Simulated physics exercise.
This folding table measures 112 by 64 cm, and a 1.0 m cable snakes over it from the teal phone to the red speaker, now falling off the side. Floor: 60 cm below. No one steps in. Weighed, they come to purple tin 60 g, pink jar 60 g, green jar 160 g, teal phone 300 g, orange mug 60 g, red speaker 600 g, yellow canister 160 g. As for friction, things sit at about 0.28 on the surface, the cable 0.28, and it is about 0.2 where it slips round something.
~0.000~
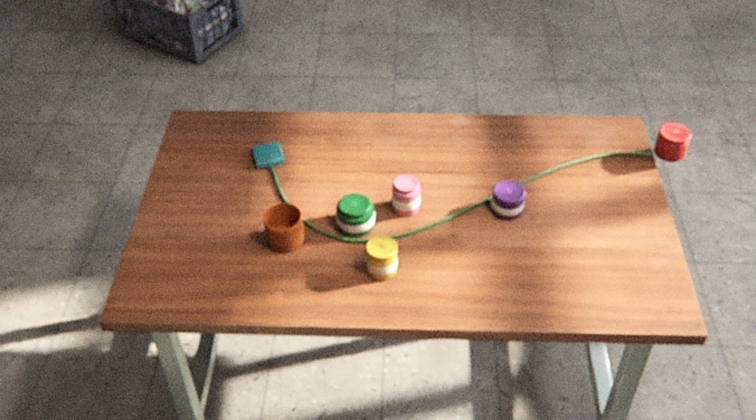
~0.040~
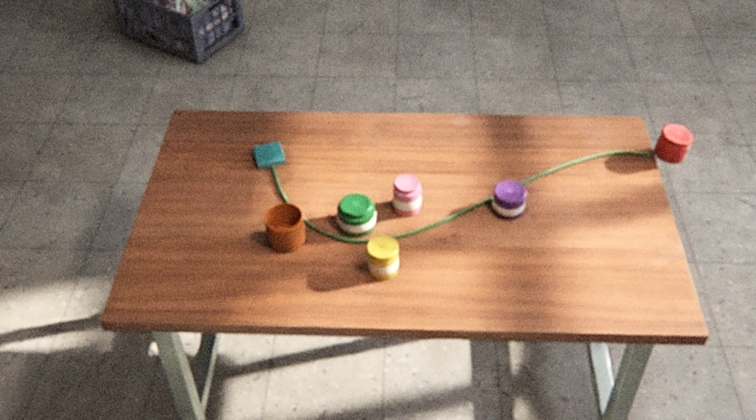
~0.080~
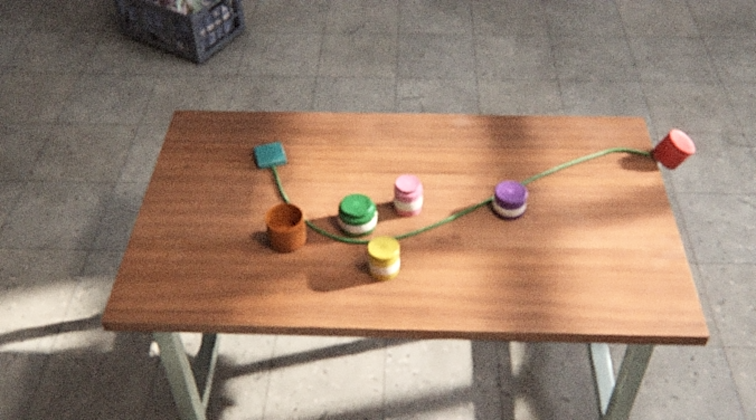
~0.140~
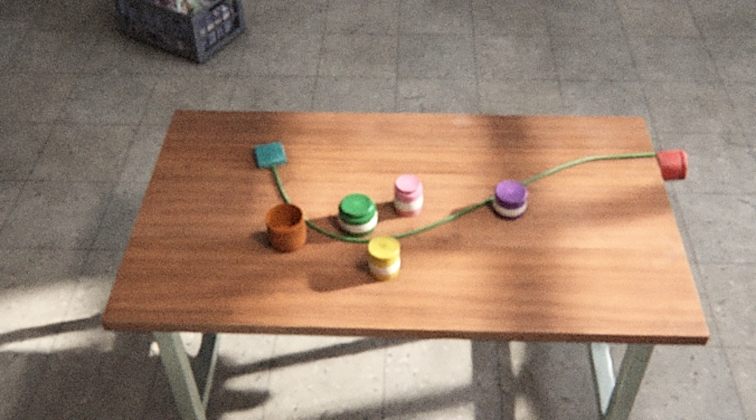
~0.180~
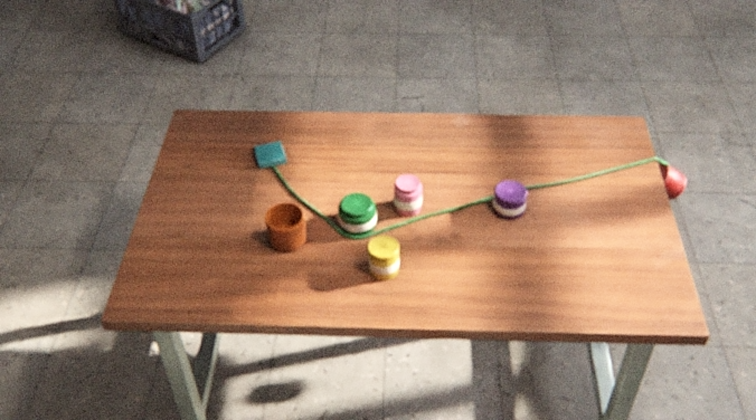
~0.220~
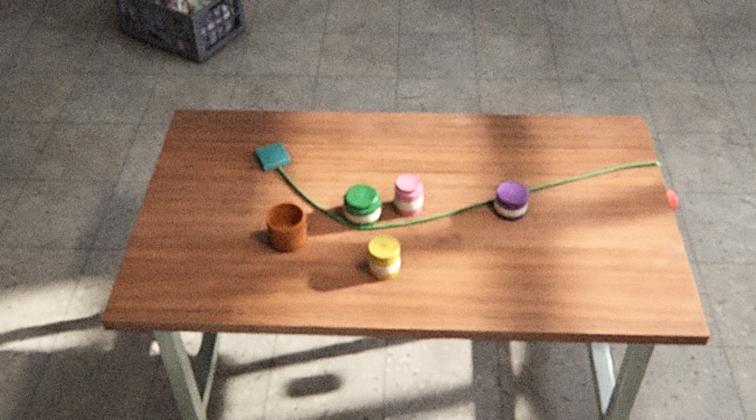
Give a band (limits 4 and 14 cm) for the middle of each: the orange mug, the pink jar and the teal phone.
In the end the orange mug will be left near where it was; the pink jar will be left far from where it was; the teal phone will be left far from where it was.
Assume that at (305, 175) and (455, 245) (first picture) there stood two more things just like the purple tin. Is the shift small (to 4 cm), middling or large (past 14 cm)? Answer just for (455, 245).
At that spot the shift is slight.
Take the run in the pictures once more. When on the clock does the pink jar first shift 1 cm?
Pink jar: Roughly 0.28 s.
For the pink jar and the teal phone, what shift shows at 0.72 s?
Pink jar over the edge and teal phone 60 centimetres.
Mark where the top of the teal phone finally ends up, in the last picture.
The top ends up close to (620, 201) in the last picture.
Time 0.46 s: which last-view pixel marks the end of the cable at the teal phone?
About (382, 178).
At 0.5 s, the cable's tail end at (382, 178); pink jar on its side, 26 cm off its start, teal phone 24 cm off its start, green jar 30 cm off its start.
At 0.7 s, the cable's tail end at (548, 193); teal phone 60 cm off its start, pink jar over the edge, green jar over the edge.
At 1.0 s, the cable's tail end at (621, 198); teal phone 75 cm off its start at (610, 200), pink jar over the edge, green jar over the edge.
At 1.2 s, the cable's tail end at (632, 199); teal phone 77 cm off its start, pink jar over the edge, green jar over the edge.
At 2.4 s, the cable's tail end at (632, 199); teal phone 77 cm off its start at (620, 201), pink jar over the edge, orange mug 0 cm off its start at (285, 216), green jar over the edge.
